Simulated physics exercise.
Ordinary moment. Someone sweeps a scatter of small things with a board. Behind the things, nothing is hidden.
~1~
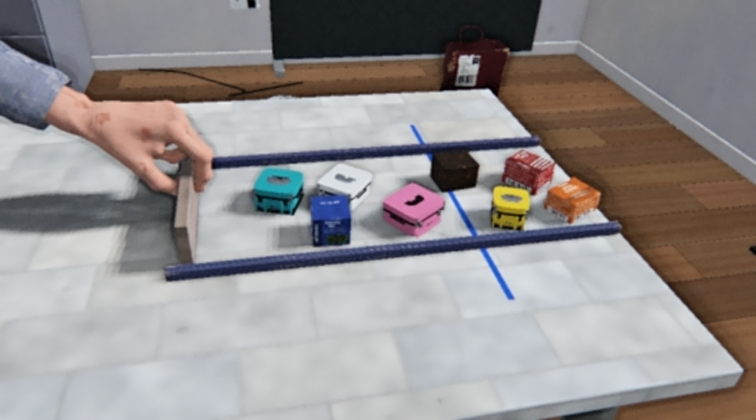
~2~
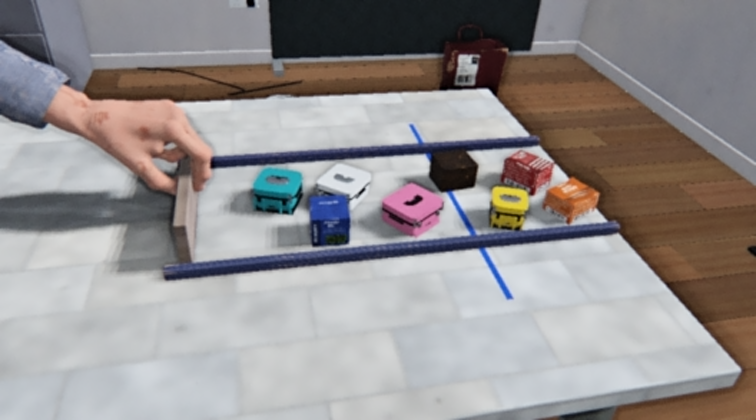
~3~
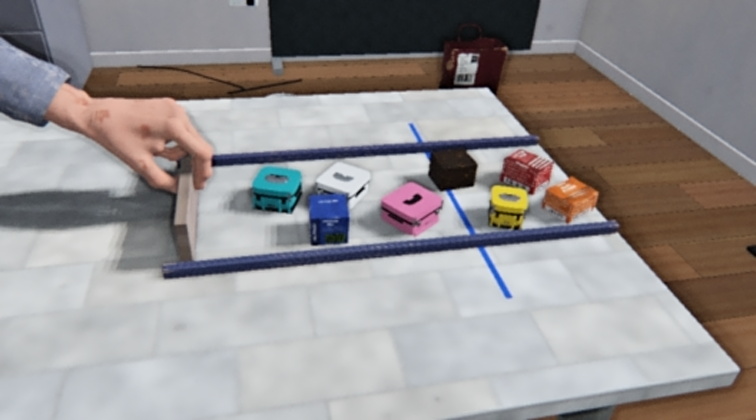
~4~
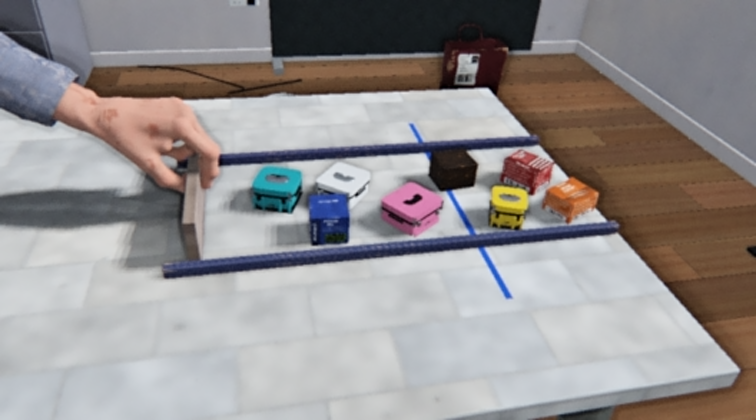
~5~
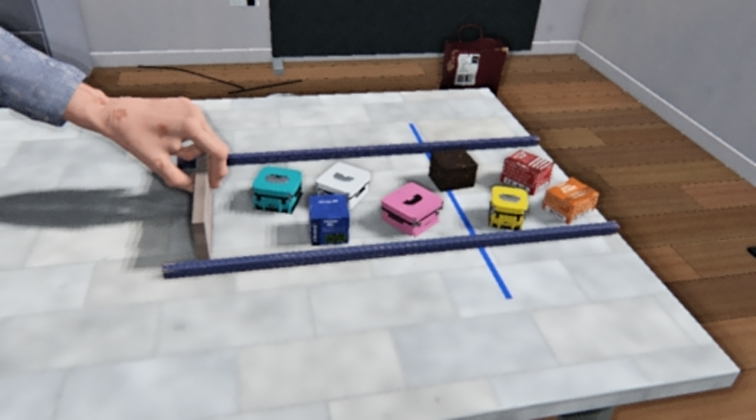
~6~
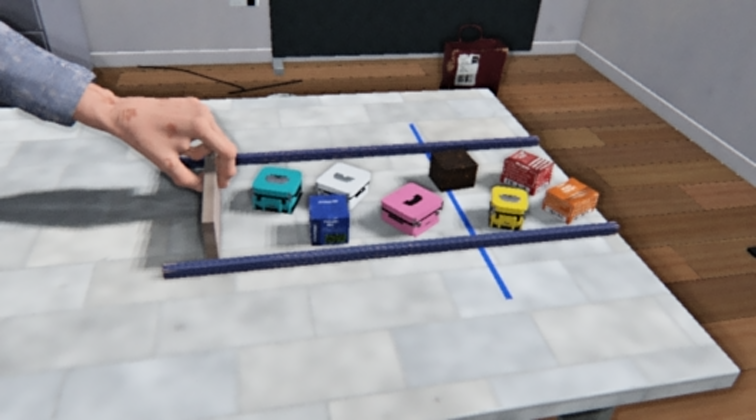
To begin with, a hand holds a board upright at the left end of two dark rails, behind a scatter of small colourful boxes and cases on a pale table. The hand then slides the board a short way right, while the boxes stay where they are around the blue tape line.
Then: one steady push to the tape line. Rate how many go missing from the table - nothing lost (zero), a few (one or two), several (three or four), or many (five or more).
Nothing lost.
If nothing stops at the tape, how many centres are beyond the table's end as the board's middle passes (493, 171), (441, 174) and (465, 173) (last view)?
Taking the three positions in turn, the counts come to 4, 0 and 2.
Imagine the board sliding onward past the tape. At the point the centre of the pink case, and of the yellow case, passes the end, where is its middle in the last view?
For the pink case, about (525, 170); for the yellow case, about (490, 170).
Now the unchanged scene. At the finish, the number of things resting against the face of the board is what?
In contact: 2.
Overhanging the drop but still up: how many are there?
My count gives 2.
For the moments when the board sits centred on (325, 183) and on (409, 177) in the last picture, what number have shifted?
It comes to 3 for the first spot, 7 for the other.
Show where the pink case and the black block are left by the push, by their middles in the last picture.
About (523, 207), and the other about (531, 165).
Soon after, none off yet; orange box at rest near (570, 201); red box at rest near (527, 173); yellow case at rest near (508, 209).
Then, none off yet; orange box at rest near (570, 201); red box moved a little near (547, 172); yellow case moved about its own width near (531, 206).
At rest, the number that fall off is zero.
